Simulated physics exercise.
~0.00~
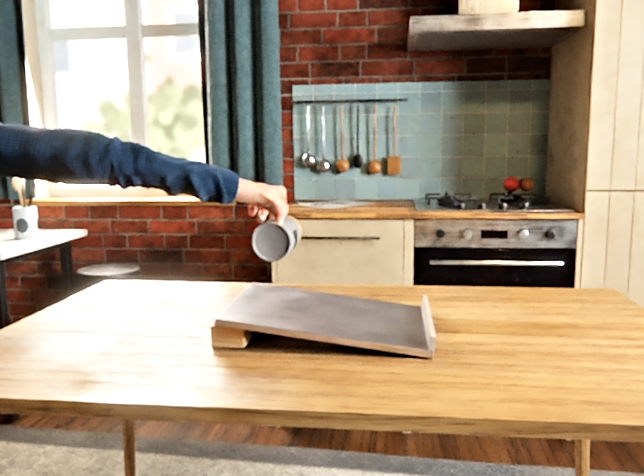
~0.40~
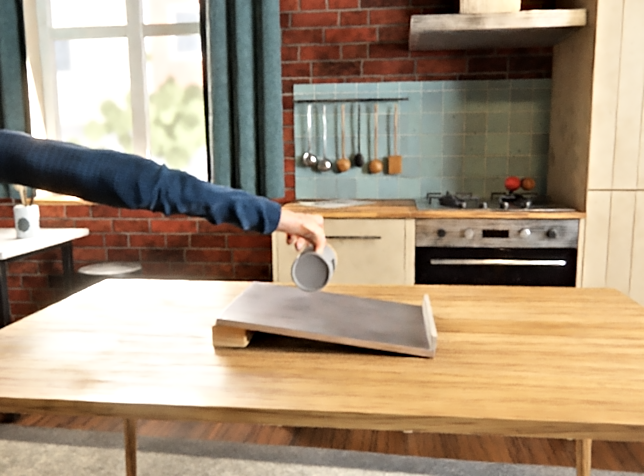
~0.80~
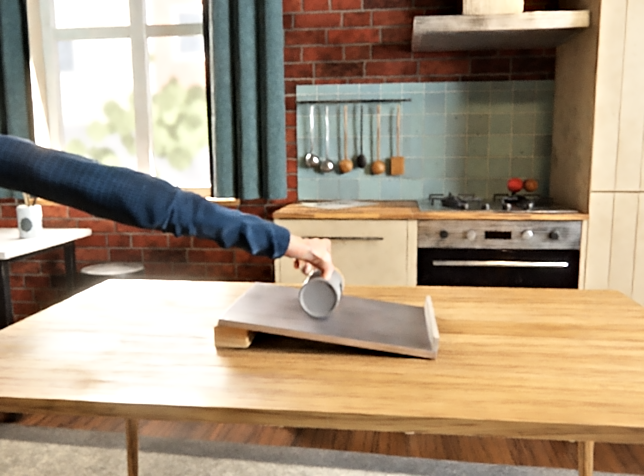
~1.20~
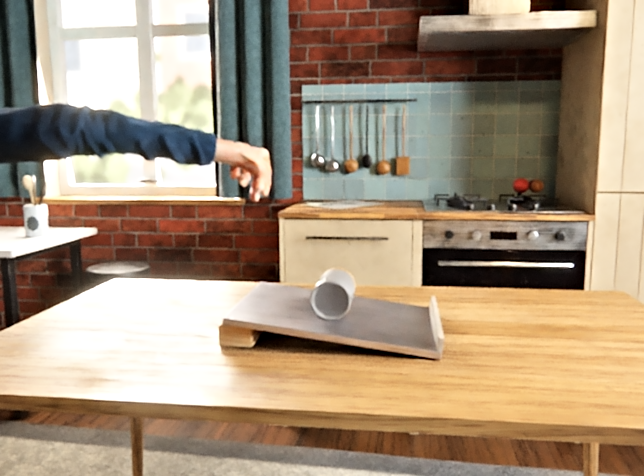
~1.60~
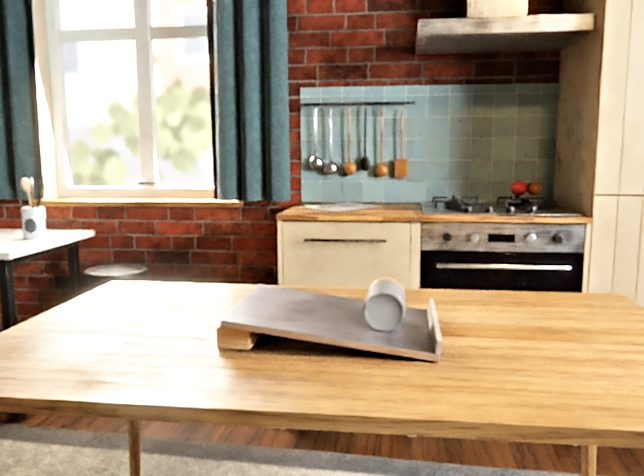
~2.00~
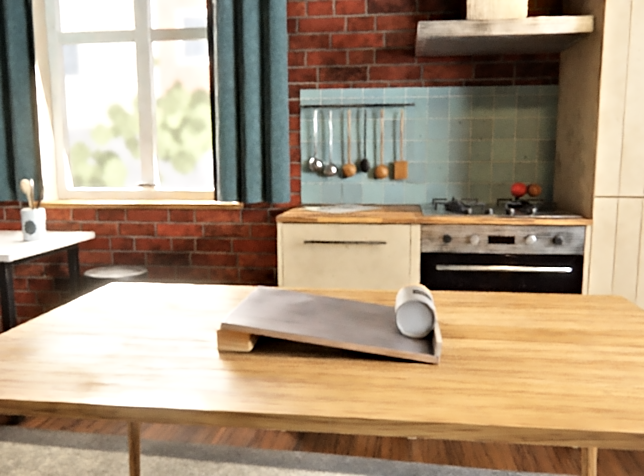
A grey board, propped up at its left end and edged with a raised lip on the right, sits on a wooden table, seen from the front by a slightly swaying camera. Behind it are a red brick wall, a bright window with teal curtains, hanging utensils and an oven. An arm in a dark blue sleeve reaches in from the left, lowering a grey jar on its side onto the slope. The hand lets go and draws back out of view. The jar rolls down to the right and ends near the lip at the board's low end, while the board stays put.
